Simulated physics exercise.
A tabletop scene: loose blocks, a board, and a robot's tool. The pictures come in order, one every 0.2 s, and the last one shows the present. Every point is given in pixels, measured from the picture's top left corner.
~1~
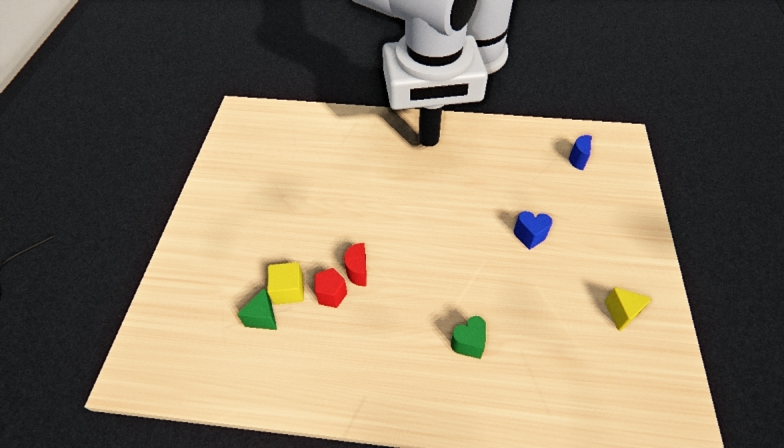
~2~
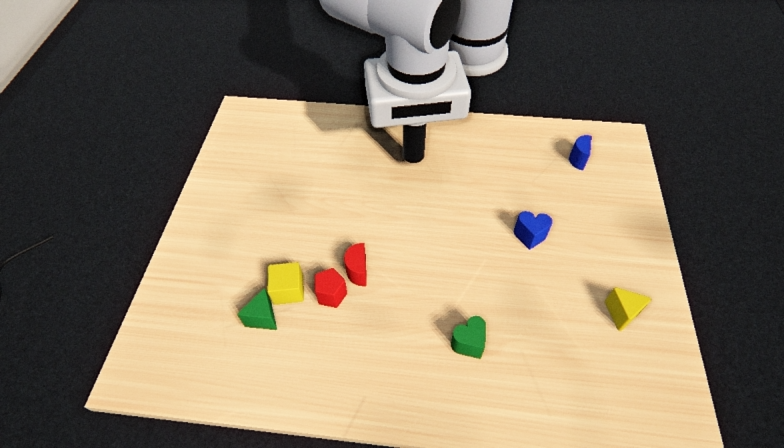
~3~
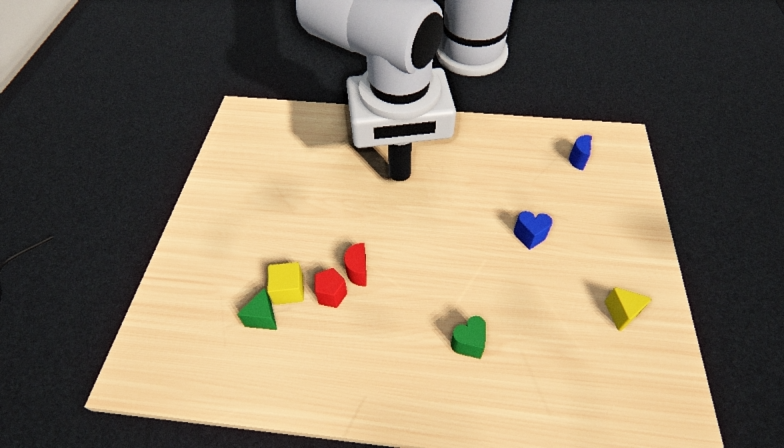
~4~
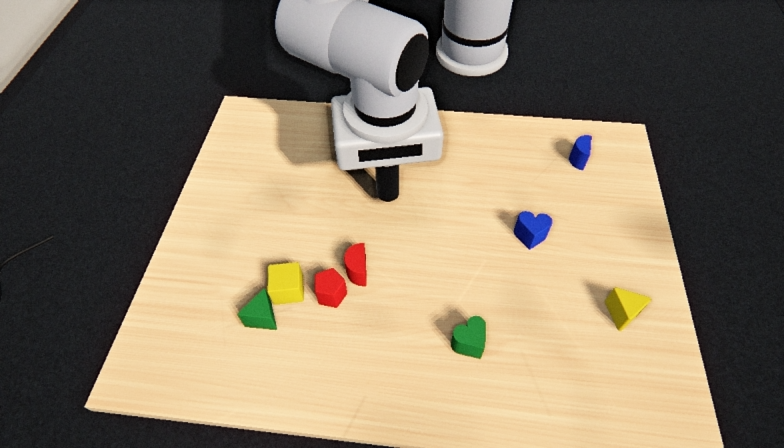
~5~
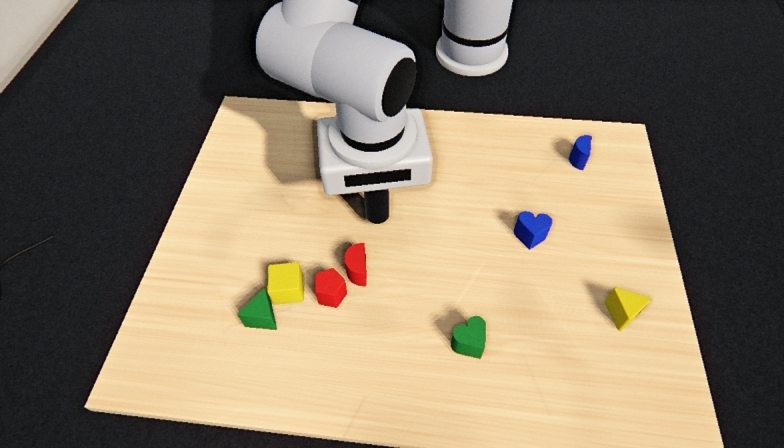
Over a wooden board, a robot arm moves its black tool down and left.
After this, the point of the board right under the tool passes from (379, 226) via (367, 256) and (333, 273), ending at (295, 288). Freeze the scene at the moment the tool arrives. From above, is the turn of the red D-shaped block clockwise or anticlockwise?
From above, it turns counterclockwise.
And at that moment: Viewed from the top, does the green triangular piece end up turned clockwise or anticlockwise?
Seen from overhead, it turns anticlockwise.
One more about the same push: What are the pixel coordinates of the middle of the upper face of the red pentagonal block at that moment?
Located at (318, 296).
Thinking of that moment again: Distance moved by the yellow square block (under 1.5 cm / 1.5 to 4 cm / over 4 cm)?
Between 1.5 and 4 cm.
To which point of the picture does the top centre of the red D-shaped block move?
The answer is (339, 276).
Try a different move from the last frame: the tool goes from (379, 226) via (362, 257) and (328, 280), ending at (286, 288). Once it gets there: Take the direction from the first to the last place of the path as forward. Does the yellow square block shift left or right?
That's a shift to the right.
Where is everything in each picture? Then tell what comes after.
Lower end of the tool at (429, 140), tops of blocks, green triangular piece at (257, 306), yellow square block at (283, 276), red pentagonal block at (328, 281), red D-shaped block at (356, 257), in the first frame.
Tool at (414, 156), blocks as before, in the second frame.
Tool at (400, 173), blocks as before, in the third frame.
Tool at (388, 193), blocks as before, in the fourth frame.
Tool at (378, 215), green triangular piece at (257, 306), yellow square block at (283, 276), red pentagonal block at (328, 281), red D-shaped block at (356, 257), in the fifth frame.
On the path given first. One third of the way, tool at (365, 246); red D-shaped block at (350, 267).
Two thirds of the way, tool at (330, 263); red pentagonal block at (319, 295), turned 55° clockwise; red D-shaped block at (341, 278), turned 90° anticlockwise.
At the end, tool at (291, 278); green triangular piece at (247, 315), turned 40° anticlockwise; yellow square block at (262, 285); red pentagonal block at (318, 296), turned 60° clockwise; red D-shaped block at (339, 276), turned 110° anticlockwise.
